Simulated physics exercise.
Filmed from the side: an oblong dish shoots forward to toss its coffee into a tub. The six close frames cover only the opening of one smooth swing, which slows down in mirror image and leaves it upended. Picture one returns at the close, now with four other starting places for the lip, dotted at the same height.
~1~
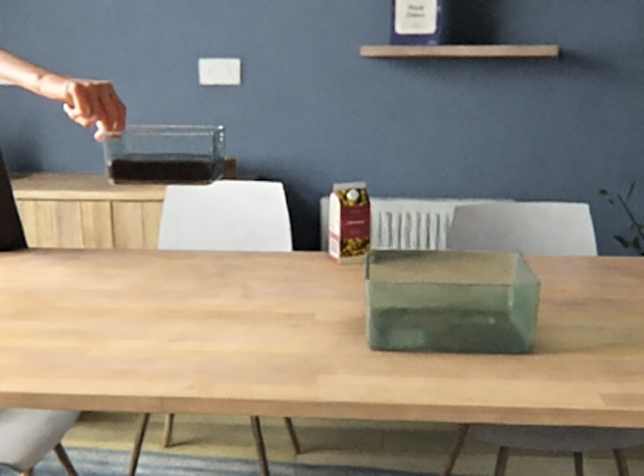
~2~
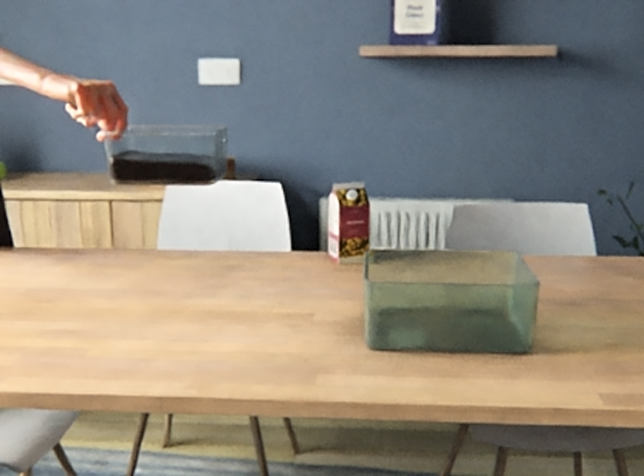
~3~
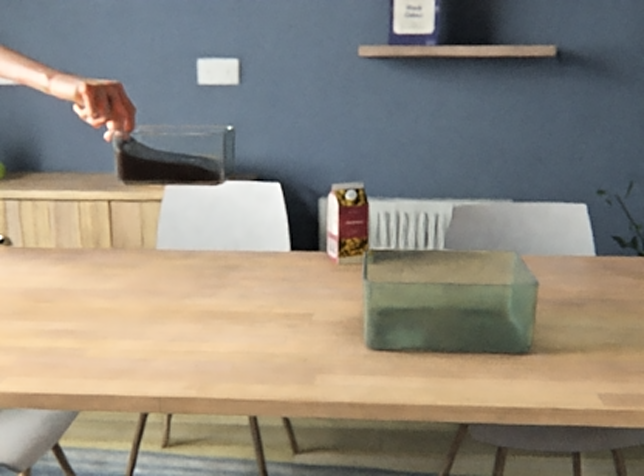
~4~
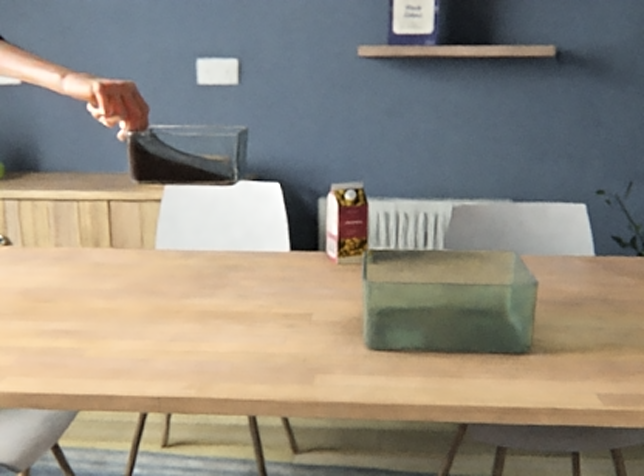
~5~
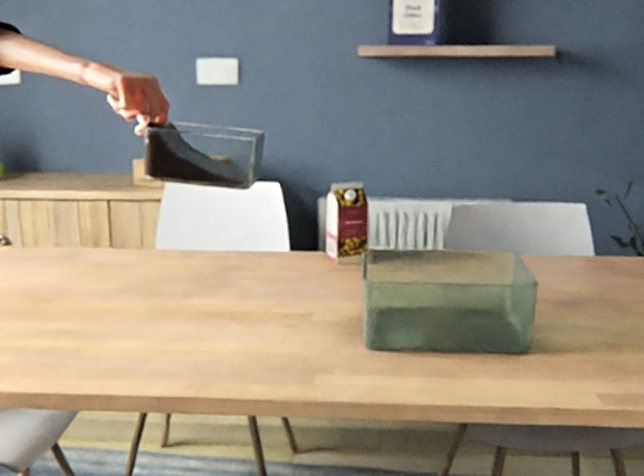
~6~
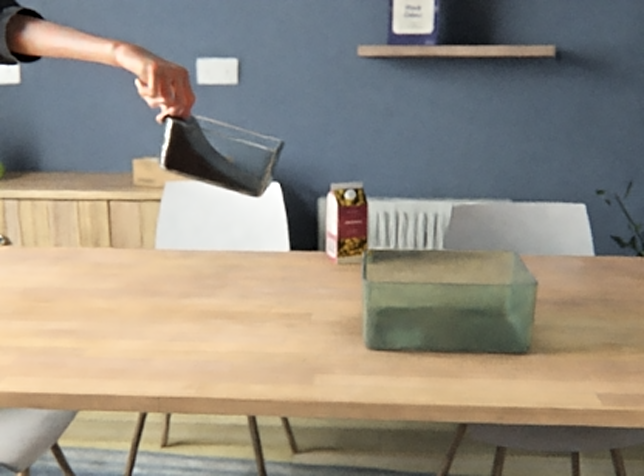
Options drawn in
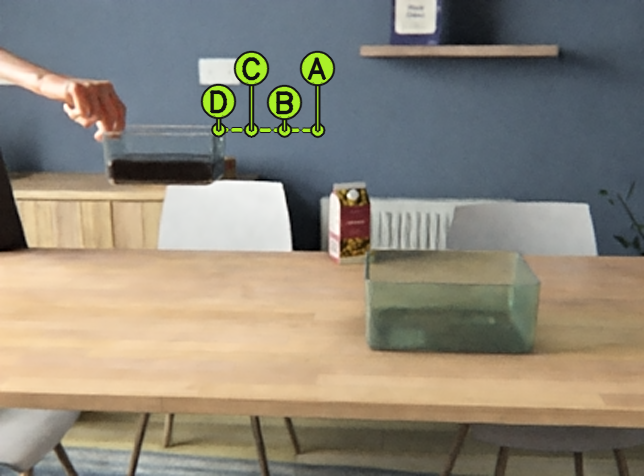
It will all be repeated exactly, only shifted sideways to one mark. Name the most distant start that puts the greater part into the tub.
Spot C just does it.
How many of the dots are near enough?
Three of the four.
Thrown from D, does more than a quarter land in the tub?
Yes, clearly.
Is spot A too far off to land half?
No.
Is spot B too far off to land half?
No, not at all.
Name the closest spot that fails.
That is spot D.
On the marked copy, A at (317, 130); B at (284, 130); C at (251, 130); D at (218, 129).
For spot A, about 85 % lands in the tub, 5 % falls short and 10 % goes beside or beyond.
For spot B, about 89 % lands in the tub, 8 % falls short and 3 % goes beside or beyond.
For spot C, about 72 % lands in the tub, 22 % falls short and 6 % goes beside or beyond.
For spot D, about 32 % lands in the tub, 61 % falls short and 7 % goes beside or beyond.
